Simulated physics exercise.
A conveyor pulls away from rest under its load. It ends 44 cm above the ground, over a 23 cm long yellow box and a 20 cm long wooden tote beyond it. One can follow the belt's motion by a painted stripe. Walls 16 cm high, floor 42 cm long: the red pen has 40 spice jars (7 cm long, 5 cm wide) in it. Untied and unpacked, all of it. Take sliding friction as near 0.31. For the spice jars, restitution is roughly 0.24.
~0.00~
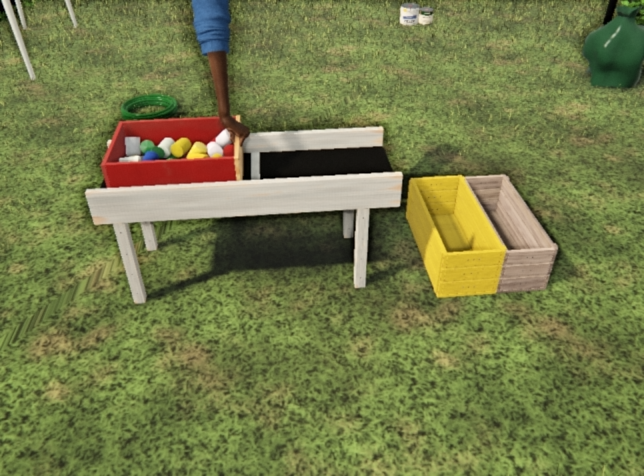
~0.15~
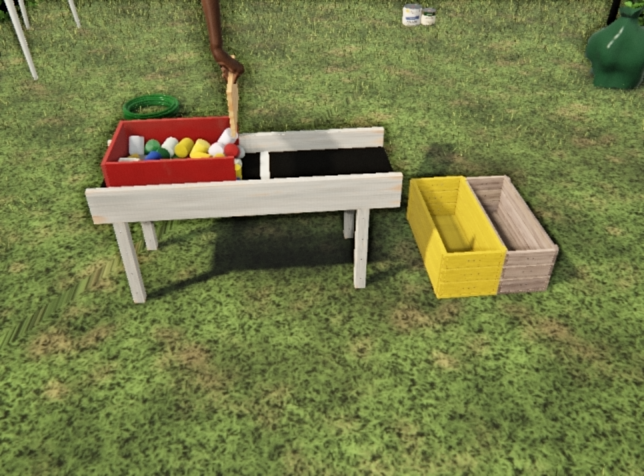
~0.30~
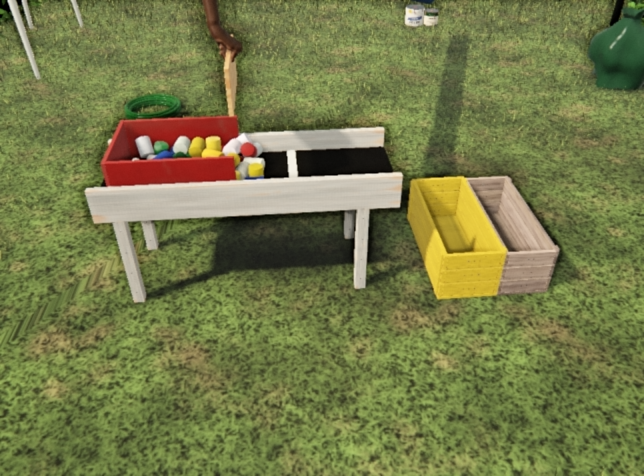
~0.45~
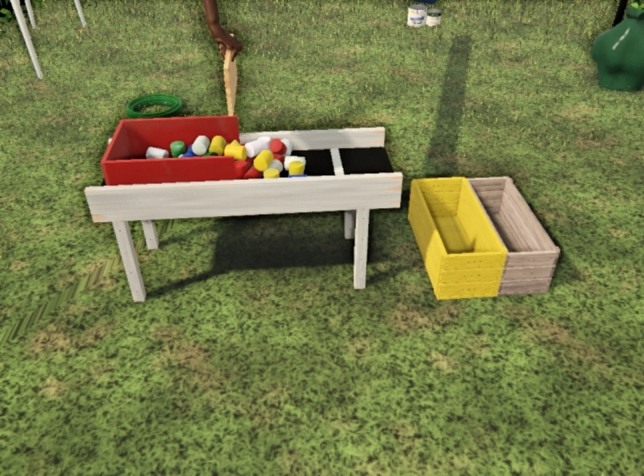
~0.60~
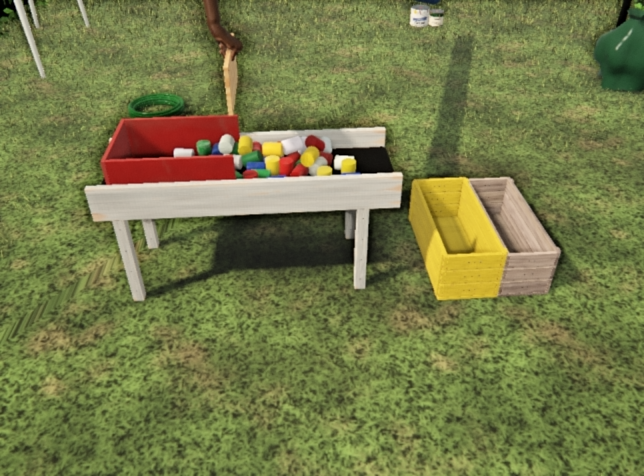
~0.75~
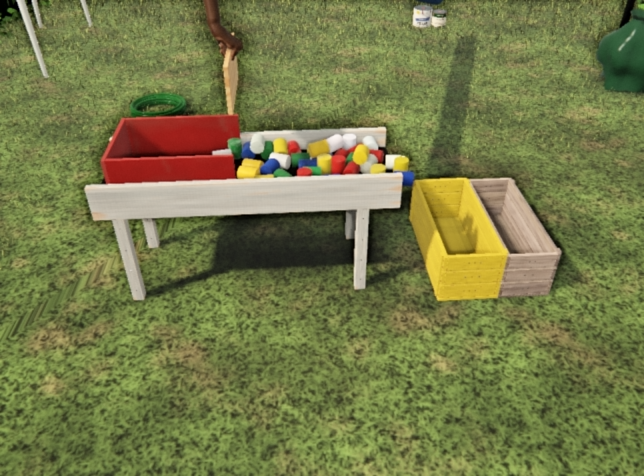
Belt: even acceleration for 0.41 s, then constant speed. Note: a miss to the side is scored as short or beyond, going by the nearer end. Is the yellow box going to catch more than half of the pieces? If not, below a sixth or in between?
Yes.
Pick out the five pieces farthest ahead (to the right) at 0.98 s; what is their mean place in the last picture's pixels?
Mean place: Roughly (462, 214).
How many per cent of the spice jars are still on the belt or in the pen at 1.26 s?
Near 10 in a hundred.
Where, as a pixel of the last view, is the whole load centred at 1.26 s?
Roughly at pixel (456, 219).
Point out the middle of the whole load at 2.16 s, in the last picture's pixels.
I'd place it close to (453, 249) in the last view.
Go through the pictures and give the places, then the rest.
In the first frame (each is followed by its nearest rim corner in this view; the camera moves round a little), red pen, (106, 164); yellow box, (448, 254); 0 cm of belt gone by; none out.
Red pen, (105, 163); 3 cm of belt gone by, in the second frame.
Red pen, (105, 163); 14 cm of belt gone by; 6 out, the lowest jar at (254, 165), in the third frame.
Red pen, (105, 162); 31 cm of belt gone by; 15 out, the lowest jar at (273, 170), in the fourth frame.
Red pen, (105, 161); 50 cm of belt gone by; 27 out, the lowest jar at (261, 176), in the fifth frame.
Red pen, (105, 160); yellow box, (448, 256); 69 cm of belt gone by; 36 out, in the sixth frame.
After 0.98 s, 3 in the yellow box, 21 on the belt and 16 in the air.
After 1.26 s, 25 in the yellow box, 5 on the belt and 10 in the air.
After 1.65 s, 39 in the yellow box and 1 on the belt.
Final count (at 2.16 s), 39 in the yellow box and 1 on the ground short of the yellow box. Asked share, 39 of 40, 98 per cent.
